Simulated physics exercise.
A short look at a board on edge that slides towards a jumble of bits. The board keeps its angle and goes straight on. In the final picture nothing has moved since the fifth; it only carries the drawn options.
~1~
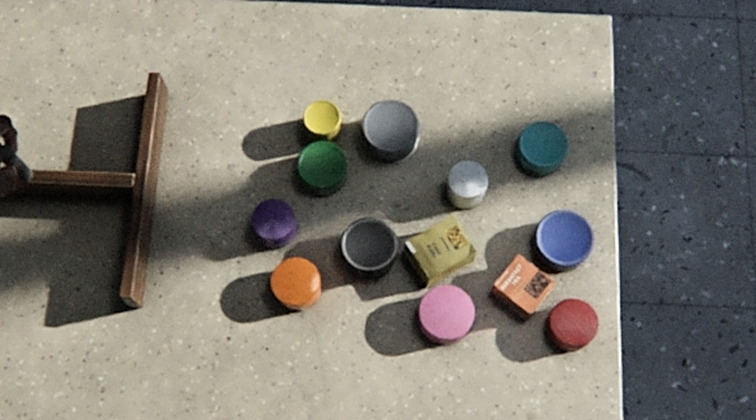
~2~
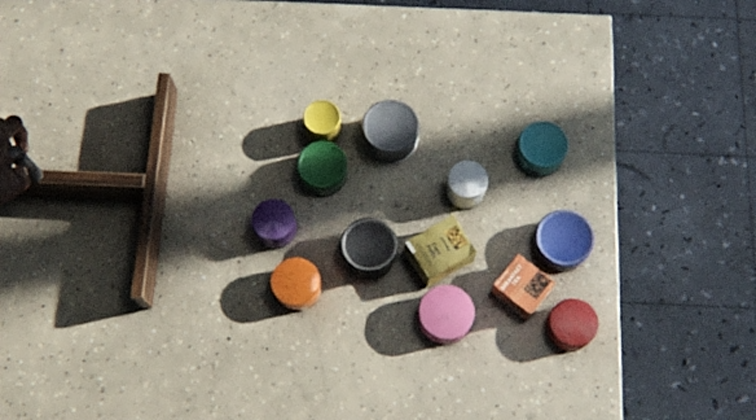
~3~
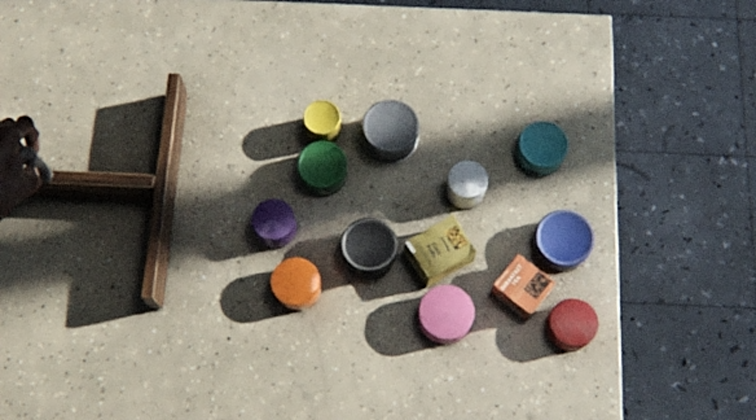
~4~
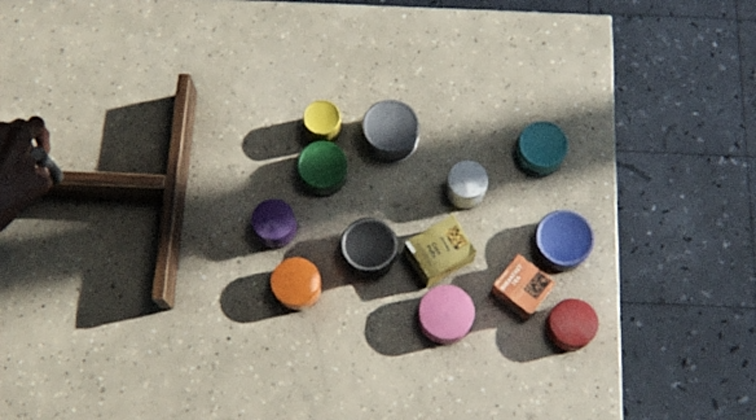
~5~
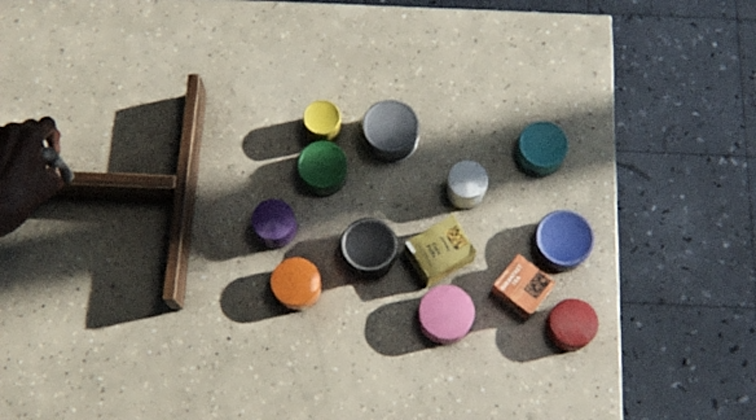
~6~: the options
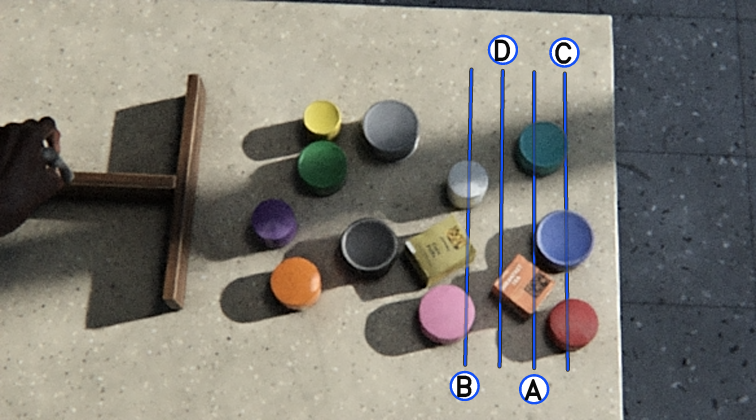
A hand sliding a wooden board on edge slowly rightwards across a speckled tabletop towards a cluster of colourful round tubs.
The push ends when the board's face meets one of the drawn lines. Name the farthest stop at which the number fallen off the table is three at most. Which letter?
A is the last line within the limit.
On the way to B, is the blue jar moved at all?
By then, yes.
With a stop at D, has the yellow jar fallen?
No.
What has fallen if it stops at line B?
The blue jar.
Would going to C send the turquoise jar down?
By then, yes.
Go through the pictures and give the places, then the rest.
Grey tin (391, 132); black tub (369, 249); turquoise jar (541, 149), in the first picture.
Board (150, 181); green tub (323, 169), in the second picture.
Board (161, 181); white pot (467, 185), in the third picture.
Board (172, 182); blue jar (562, 242), in the fourth picture.
Board (182, 182); orange pot (296, 285); yellow jar (323, 124); purple tin (274, 224), in the fifth picture.
On the marked copy, A at (534, 213); B at (468, 210); C at (566, 215); D at (501, 212).
Following A. Soon after the start, board (308, 188); yellow jar (340, 125); orange pot (335, 287).
Later, board (434, 194); blue jar (607, 233); red tin (595, 357).
In the end, board (535, 198); yellow packet over the edge; blue jar over the edge; three fallen.
As for the rest, B is within the limit but short; C drops six; D is within the limit but short.
